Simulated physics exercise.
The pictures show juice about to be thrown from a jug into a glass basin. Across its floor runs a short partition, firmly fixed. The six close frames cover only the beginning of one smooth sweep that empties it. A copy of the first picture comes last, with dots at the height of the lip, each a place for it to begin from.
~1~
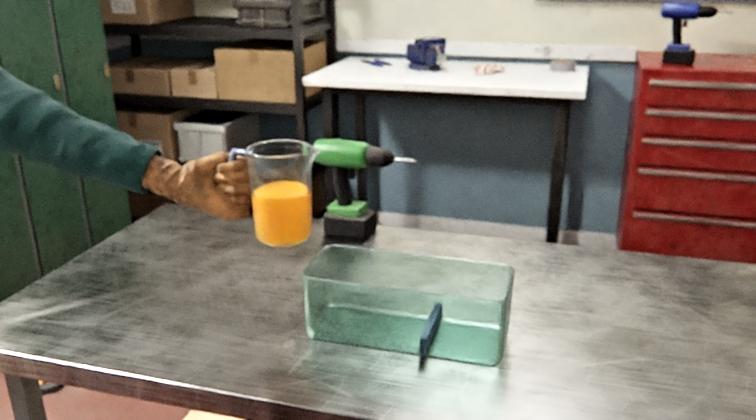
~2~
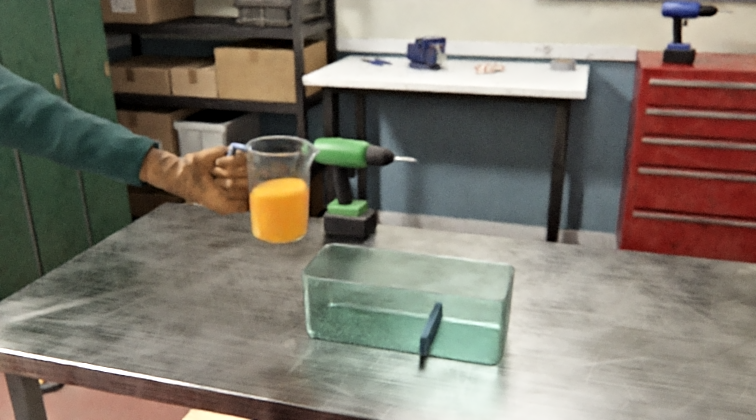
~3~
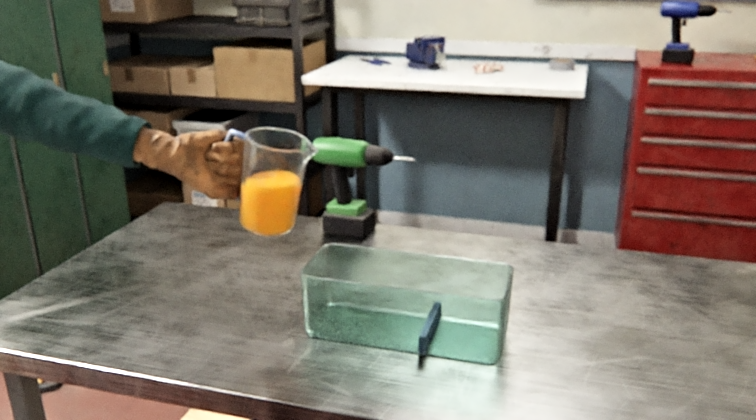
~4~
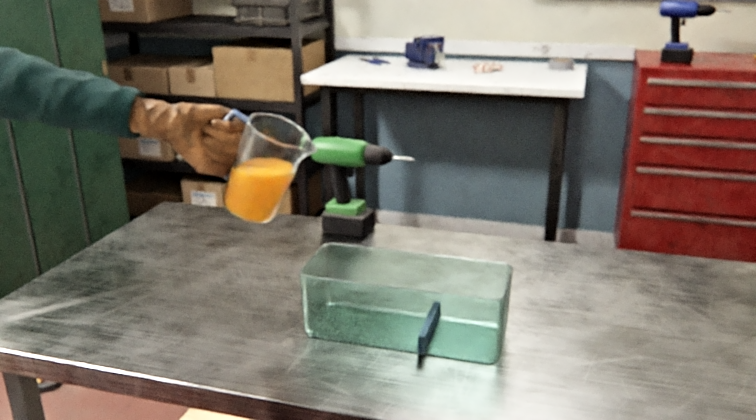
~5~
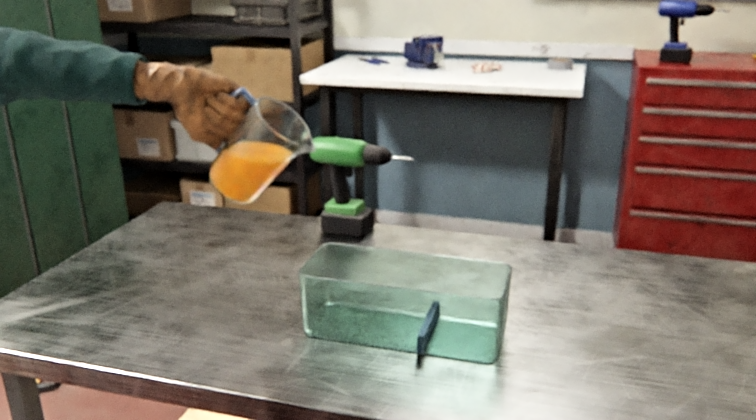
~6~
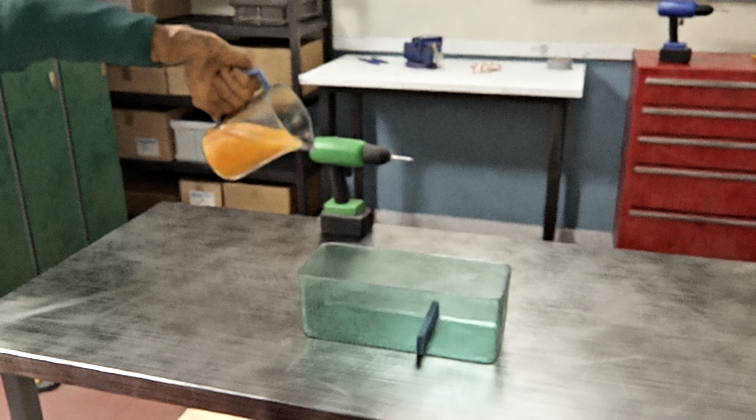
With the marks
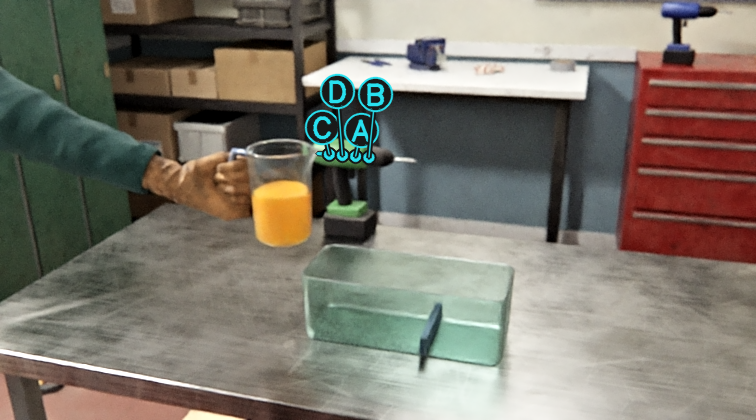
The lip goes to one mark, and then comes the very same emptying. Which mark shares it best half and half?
Take A.
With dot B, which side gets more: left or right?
The right side.
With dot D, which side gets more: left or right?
The left one.
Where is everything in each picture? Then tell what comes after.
Upright, lip at (318, 153); basin from (307, 335) to (501, 365); top of the wall at (432, 319); nothing has left yet, in the first picture.
Tipped about 3°, lip at (318, 152); nothing has left yet, in the second picture.
Tipped about 12°, lip at (316, 152); nothing has left yet, in the third picture.
Tipped about 25°, lip at (315, 151); nothing has left yet, in the fourth picture.
Tipped about 41°, lip at (314, 151); nothing has left yet, in the fifth picture.
Tipped about 58°, lip at (312, 150); nothing has left yet, in the sixth picture.
On the marked copy, A at (355, 156); B at (368, 157); C at (329, 154); D at (342, 155).
For dot A, about 47 % ends left of the wall and 49 % right of it; 4 % is lost outside.
For dot B, about 23 % ends left of the wall and 70 % right of it; 6 % is lost outside.
For dot C, about 82 % ends left of the wall and 10 % right of it; 8 % is lost outside.
For dot D, about 77 % ends left of the wall and 17 % right of it; 6 % is lost outside.
